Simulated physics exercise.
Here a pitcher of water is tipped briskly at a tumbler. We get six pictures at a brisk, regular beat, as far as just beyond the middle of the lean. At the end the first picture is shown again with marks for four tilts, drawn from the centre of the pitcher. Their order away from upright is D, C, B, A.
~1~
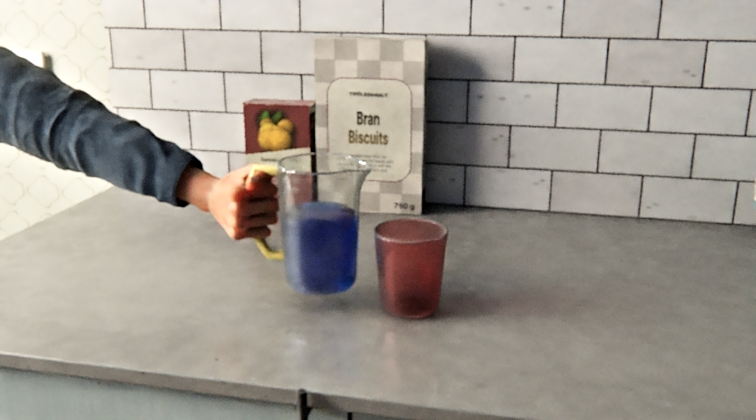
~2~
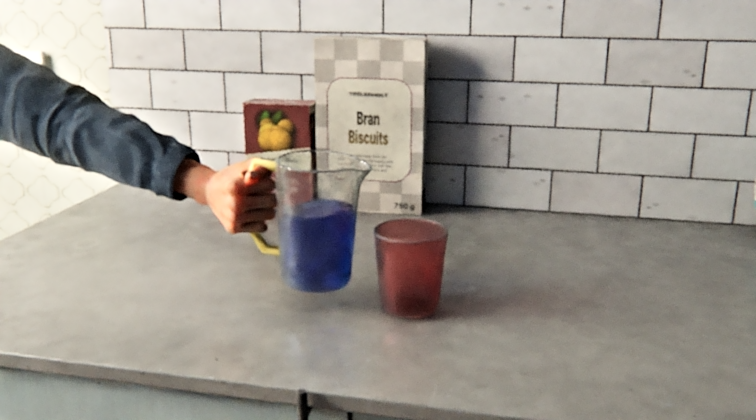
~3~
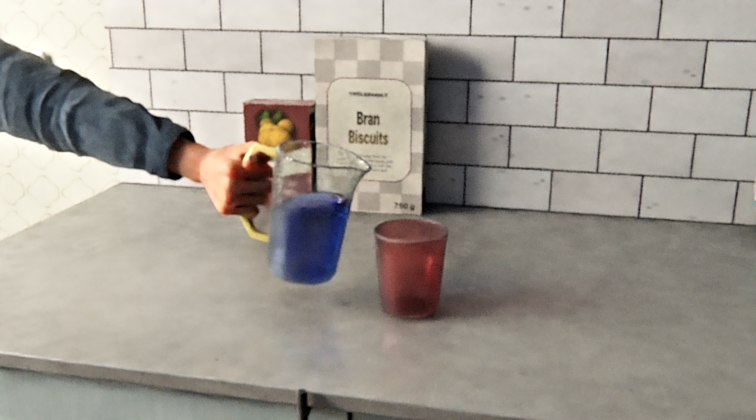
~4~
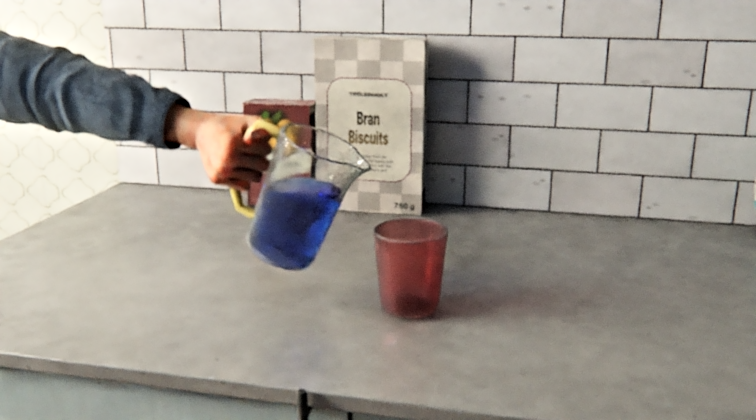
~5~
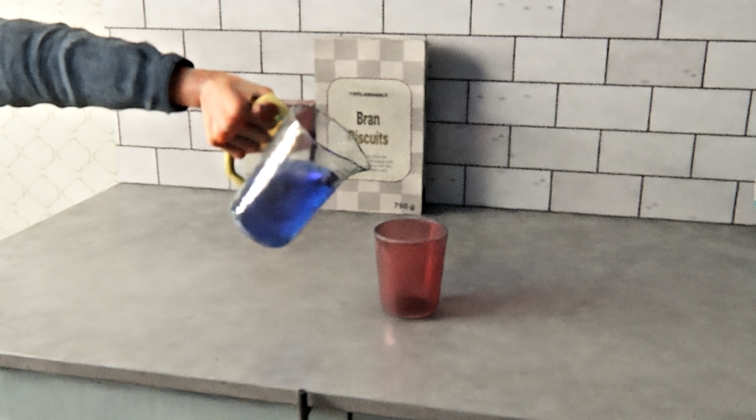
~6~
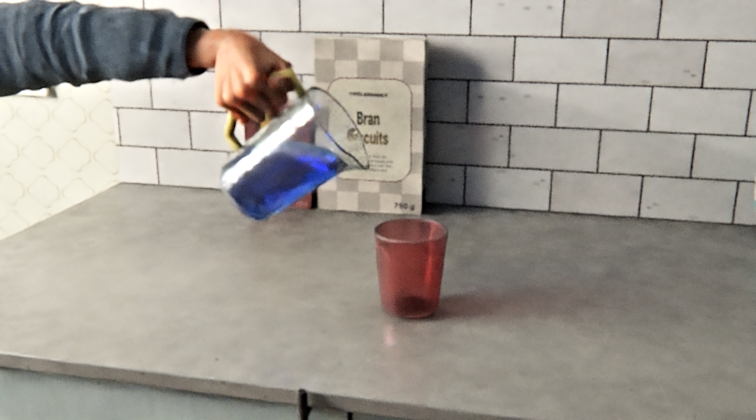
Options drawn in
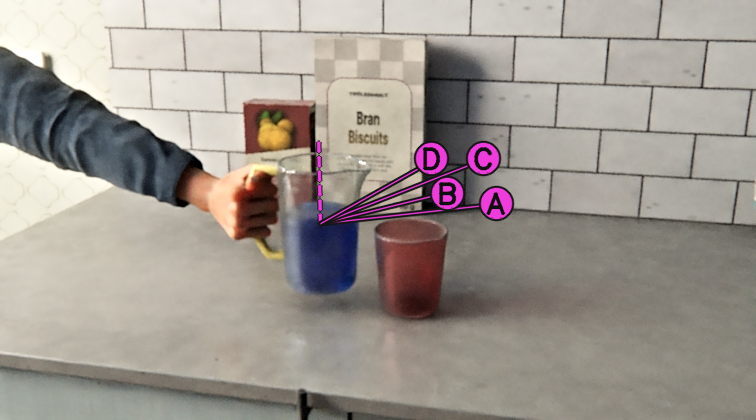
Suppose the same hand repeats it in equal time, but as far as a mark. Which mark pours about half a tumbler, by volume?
B works best here.
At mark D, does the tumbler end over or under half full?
Under half.
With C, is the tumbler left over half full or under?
Under half.
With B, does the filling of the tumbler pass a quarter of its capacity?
Yes, clearly.
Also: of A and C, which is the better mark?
That would be A.
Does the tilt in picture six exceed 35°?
Yes.
In magenta, A at (479, 206); B at (430, 196); C at (467, 165); D at (418, 169).
For mark A, the tumbler ends with about 64 % of what it can hold; 8 % of the water is spilt.
For mark B, the tumbler ends with about 49 % of what it can hold.
For mark C, the tumbler ends with about 27 % of what it can hold.
For mark D, the tumbler ends with about 11 % of what it can hold.
